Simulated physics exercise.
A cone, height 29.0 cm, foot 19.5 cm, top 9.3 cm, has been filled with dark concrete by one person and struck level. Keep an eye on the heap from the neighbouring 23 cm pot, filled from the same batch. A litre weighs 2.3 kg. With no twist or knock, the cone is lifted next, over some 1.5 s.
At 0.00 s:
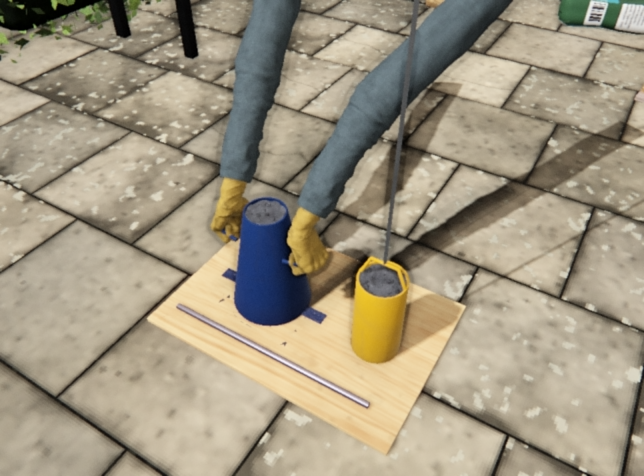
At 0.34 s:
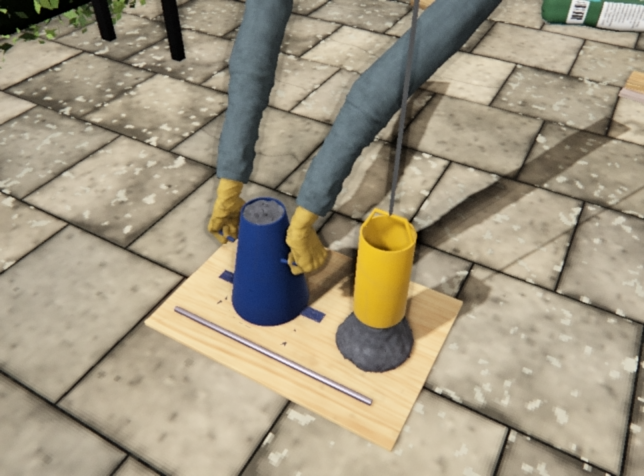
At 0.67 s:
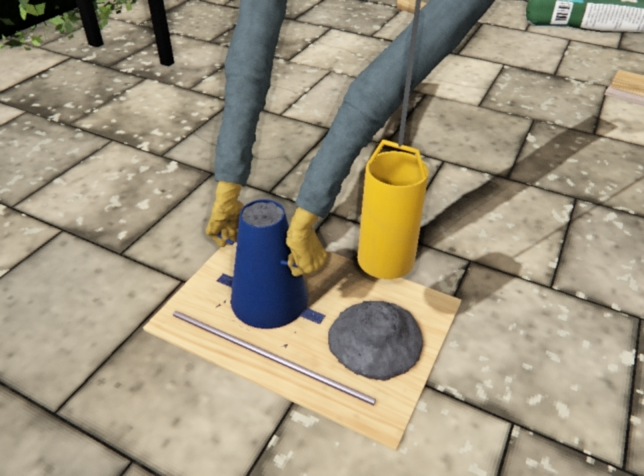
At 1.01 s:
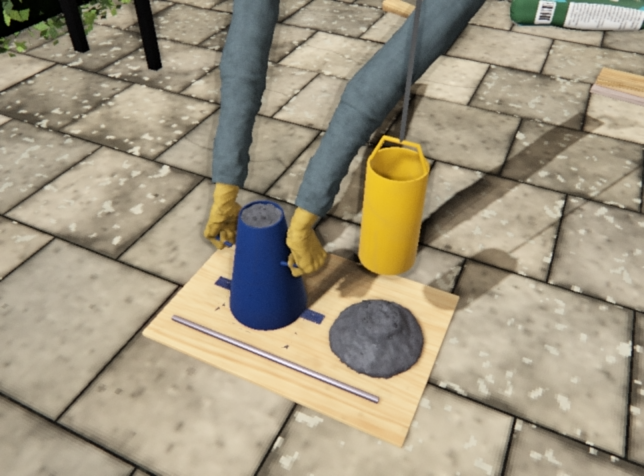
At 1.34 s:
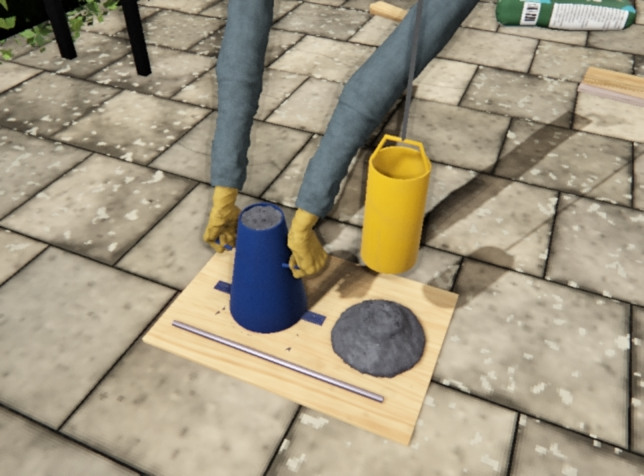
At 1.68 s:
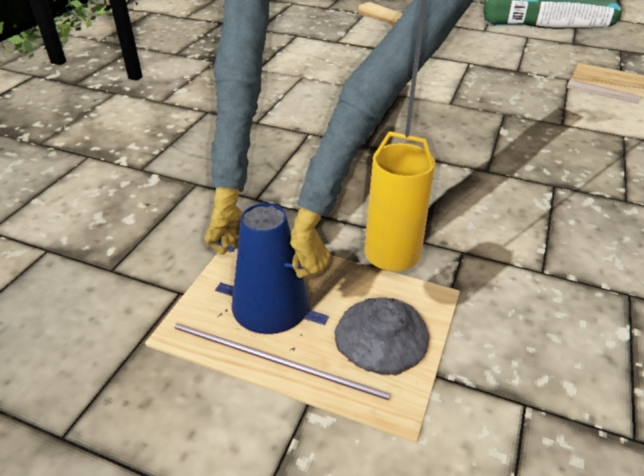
In this clip, a yellow cylindrical pot lifts straight up, leaving a low dark heap on a wooden board, then hangs nearly still, while two yellow-gloved hands stay on a filled blue cone to the left.
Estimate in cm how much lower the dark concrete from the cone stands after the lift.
I would say about 16 cm lower.
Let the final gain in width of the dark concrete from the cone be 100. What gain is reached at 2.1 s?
I'd put it at about 70 in a hundred.
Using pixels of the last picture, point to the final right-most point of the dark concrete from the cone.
(330, 303), roughly.
After 2.1 s, the cone is up 8.3 cm; the dark concrete has come down 12 cm to 17 cm and is 27 cm wide.
After 2.4 s, the cone is up 17 cm; the dark concrete has come down 16 cm to 13 cm and is 31 cm wide.
After 2.8 s, the cone is up 29 cm; the dark concrete has come down 16 cm to 13 cm and is 31 cm wide.
After 3.3 s, the cone is clear; the dark concrete has come down 16 cm to 13 cm and is 31 cm wide.
After 3.9 s, at rest, the cone is clear; the dark concrete has come down 16 cm to 13 cm and is 31 cm wide.
